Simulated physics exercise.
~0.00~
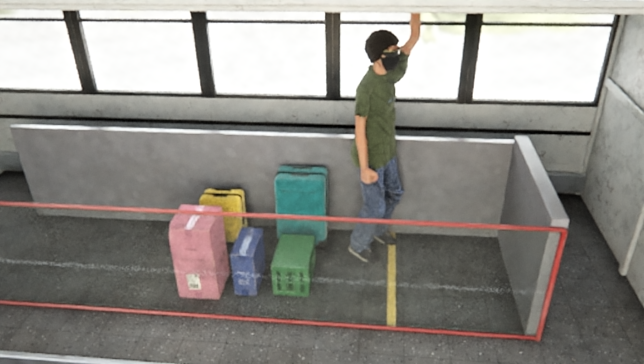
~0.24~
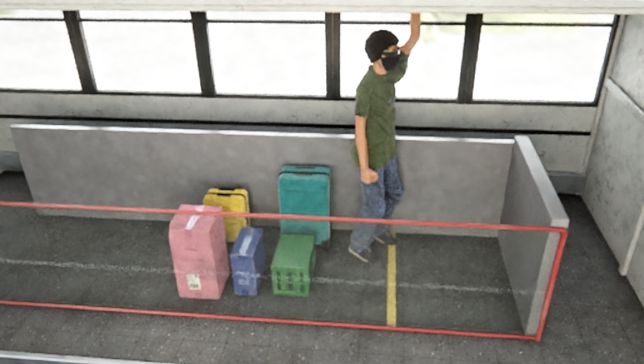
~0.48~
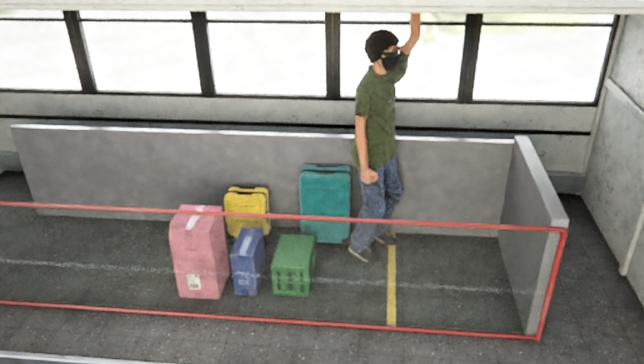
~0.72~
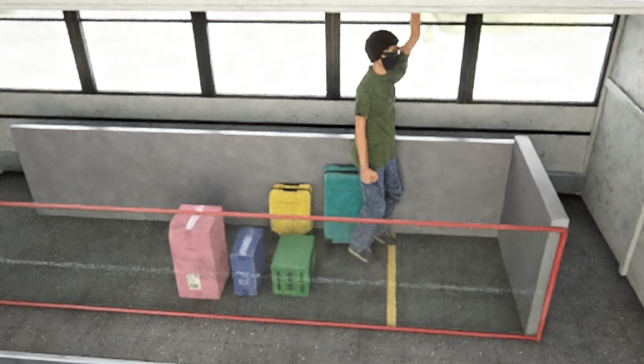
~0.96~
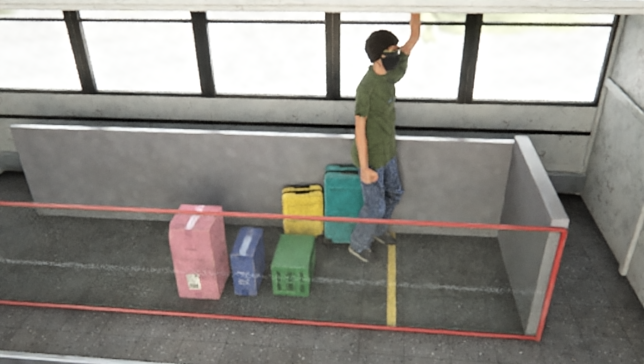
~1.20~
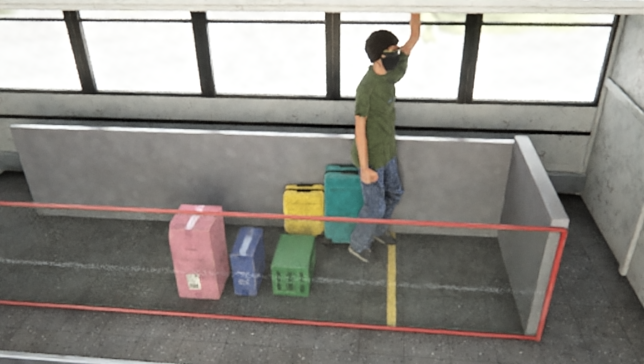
A passenger in a cap, dark mask, green shirt and jeans stands holding on overhead in a tram's standing bay, seen from above and to the side. To the left, a tall pink bag, a blue carton and a green crate stand in front, with a small yellow case and a big teal case behind them. The two cases roll right together, the teal one ahead. The teal case stops beside the passenger's legs, and the yellow one rolls up close to it. Both end upright and short of the yellow floor line, while everything else stays put.
